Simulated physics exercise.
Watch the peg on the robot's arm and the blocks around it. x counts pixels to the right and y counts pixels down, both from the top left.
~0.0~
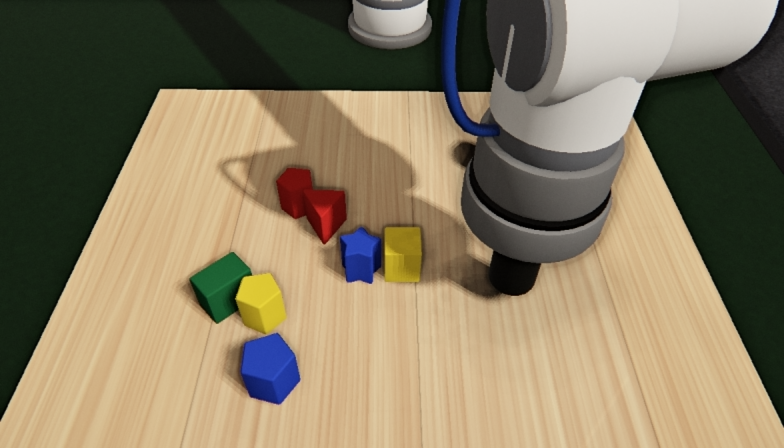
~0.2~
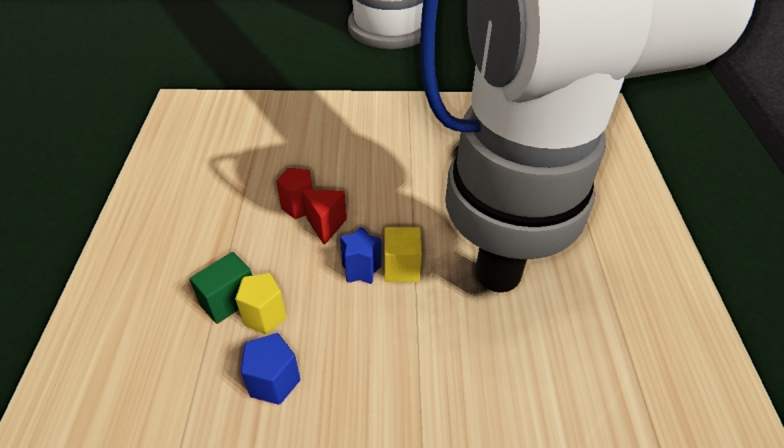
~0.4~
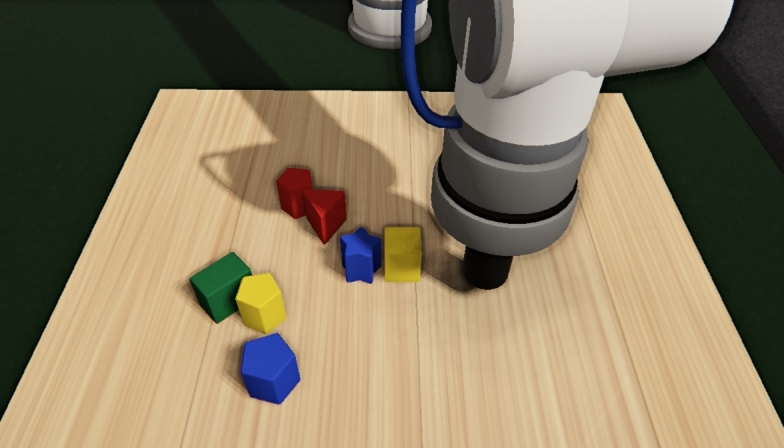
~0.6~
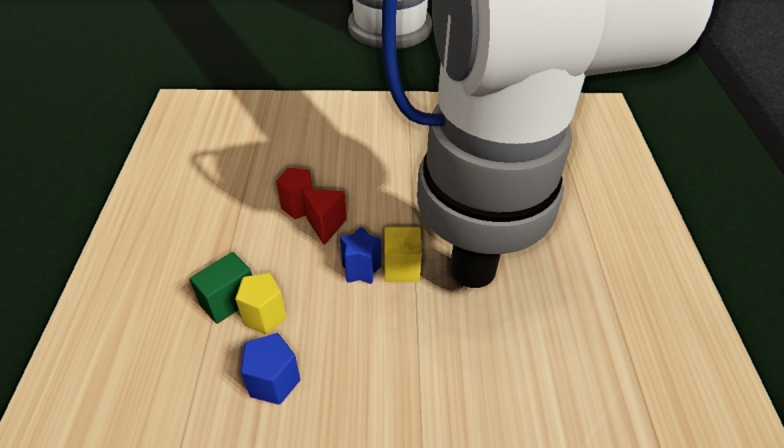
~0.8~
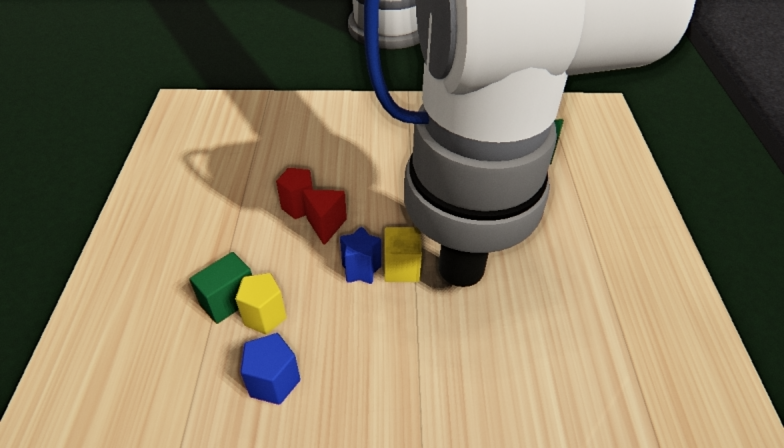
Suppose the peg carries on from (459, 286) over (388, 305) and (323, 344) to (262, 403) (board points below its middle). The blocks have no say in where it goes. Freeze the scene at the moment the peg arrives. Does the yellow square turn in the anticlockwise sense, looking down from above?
That would be a no.
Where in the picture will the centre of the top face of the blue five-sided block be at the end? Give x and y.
At (202, 406).
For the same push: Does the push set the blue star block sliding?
Yes, that is what happens.
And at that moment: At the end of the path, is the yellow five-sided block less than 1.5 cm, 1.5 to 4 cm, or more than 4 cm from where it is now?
It shifts under 1.5 cm.
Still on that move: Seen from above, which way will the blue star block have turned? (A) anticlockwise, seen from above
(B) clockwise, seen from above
Correct choice: A.
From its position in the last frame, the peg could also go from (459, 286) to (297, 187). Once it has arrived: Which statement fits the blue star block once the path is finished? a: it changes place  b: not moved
My pick is a.
What follows on the original path. One third of the way, peg (388, 290); blue star block (349, 236), turned 25° anticlockwise; yellow square (386, 243), turned 70° clockwise.
Two thirds of the way, peg (319, 331); blue star block (349, 236), turned 25° anticlockwise; yellow square (386, 243), turned 70° clockwise.
At the end, peg (257, 389); yellow five-sided block in place; blue five-sided block (202, 406), turned 15° clockwise; blue star block (349, 236), turned 25° anticlockwise; yellow square (386, 243), turned 70° clockwise.
